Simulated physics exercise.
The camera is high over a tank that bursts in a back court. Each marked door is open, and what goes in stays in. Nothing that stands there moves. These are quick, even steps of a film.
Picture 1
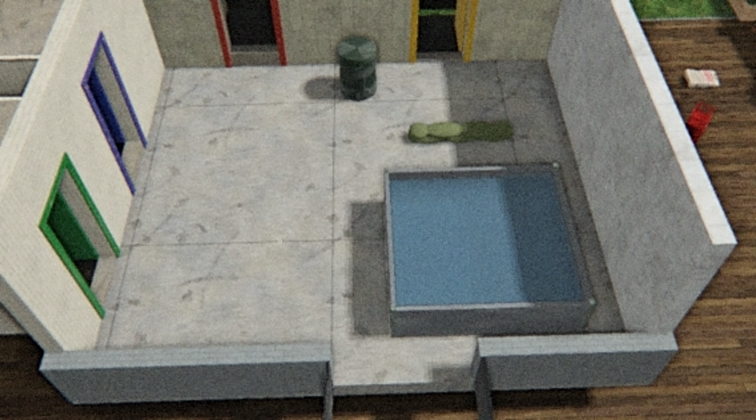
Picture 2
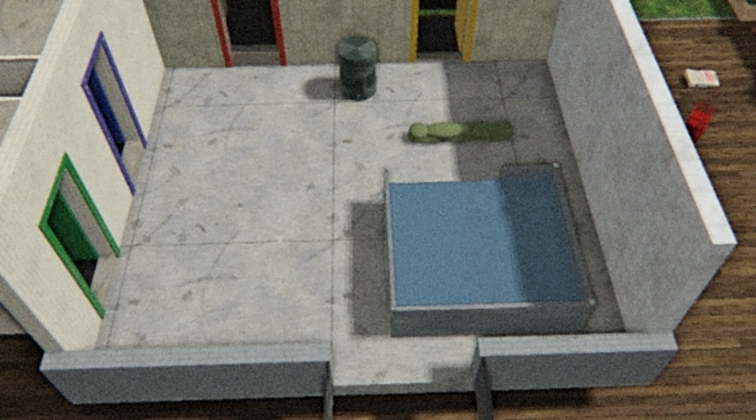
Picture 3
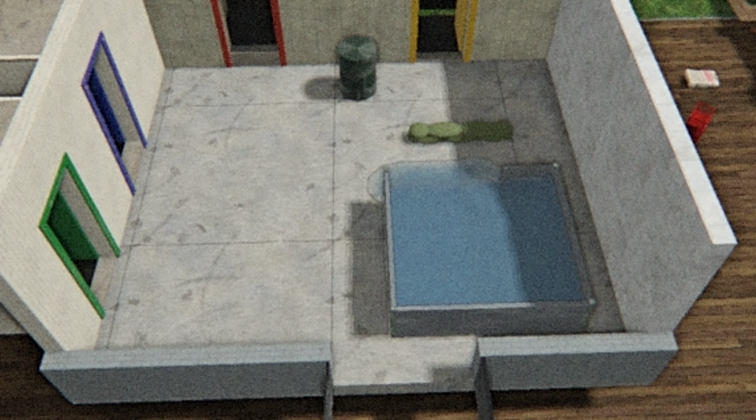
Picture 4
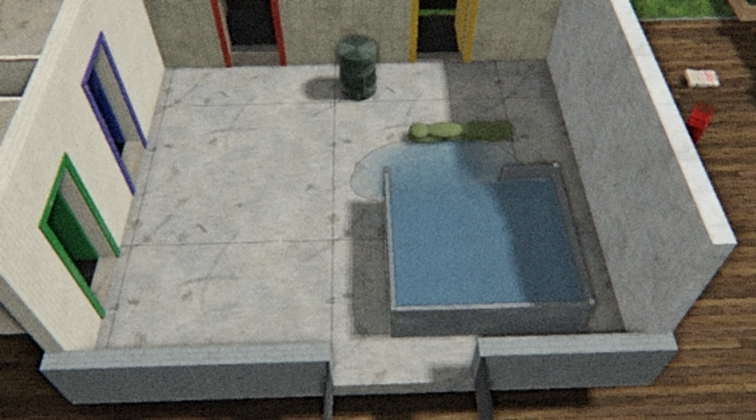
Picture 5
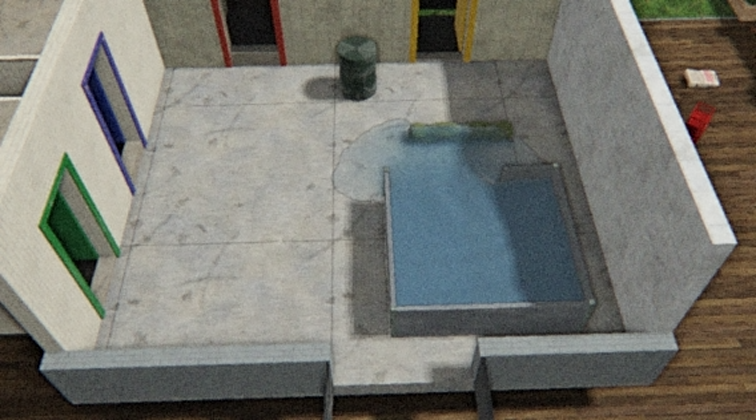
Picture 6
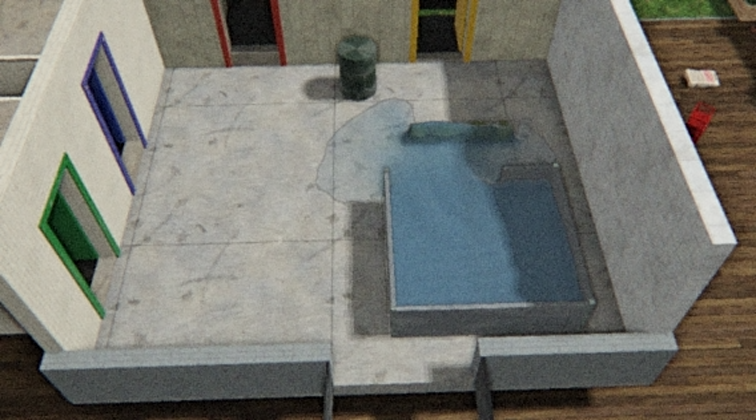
In this clip, seen from above, a square tank of blue water in a walled court opens on its far side, and water pours out across the pale floor, spreading around a low green object lying near the tank.
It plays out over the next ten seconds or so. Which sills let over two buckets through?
One by one: The blue door stays under that; the yellow door takes more than that; the red door stays under that; the green door stays under that.
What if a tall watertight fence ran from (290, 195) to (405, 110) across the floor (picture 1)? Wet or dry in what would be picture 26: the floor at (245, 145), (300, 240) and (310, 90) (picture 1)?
One after the other: No water, awash, free of water.
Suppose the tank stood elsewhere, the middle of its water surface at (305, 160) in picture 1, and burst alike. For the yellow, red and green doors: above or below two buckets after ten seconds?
Yellow door takes more; red door passes that mark; green door lets more in.
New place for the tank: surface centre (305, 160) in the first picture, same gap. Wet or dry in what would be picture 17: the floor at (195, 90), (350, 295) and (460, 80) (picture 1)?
In turn: Flooded, free of water, wet.
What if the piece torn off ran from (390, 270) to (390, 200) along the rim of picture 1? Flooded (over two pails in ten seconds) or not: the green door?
My reading: The green one goes over.
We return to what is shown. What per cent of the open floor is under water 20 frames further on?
About 60 per cent.
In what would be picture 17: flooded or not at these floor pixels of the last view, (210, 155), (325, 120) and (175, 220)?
In that order: Clear, covered, no water.
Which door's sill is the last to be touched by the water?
Last comes the green-painted one.
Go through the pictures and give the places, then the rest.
Still water in the water tank at (481, 235), in the first frame.
The front is at a hidden place, out from the gap on the water tank's far side, in the second frame.
Water pours out on the water tank's far side and has run to (373, 184), in the third frame.
The front is at (490, 145), out from the gap on the water tank's far side, in the fourth frame.
The front is at (388, 125), out from the gap on the water tank's far side, in the fifth frame.
The front is at (387, 103), out from the gap on the water tank's far side, in the sixth frame.
A moment on, water covers 30 % of the floor; the blue door not reached, the yellow door not reached, the red door not reached, the green door not reached.
Next, water covers 45 % of the floor; the blue door not reached, the yellow door under two buckets in, the red door wet at the sill, nothing in, the green door not reached.
Then, water covers 60 % of the floor; the blue door wet at the sill, nothing in, the yellow door far over two buckets in, the red door wet at the sill, nothing in, the green door not reached.
Later, water covers 85 % of the floor; the blue door wet at the sill, nothing in, the yellow door far over two buckets in, the red door wet at the sill, nothing in, the green door wet at the sill, nothing in.
In the end, water covers 95 % of the floor; the blue door wet at the sill, nothing in, the yellow door far over two buckets in, the red door wet at the sill, nothing in, the green door under two buckets in.
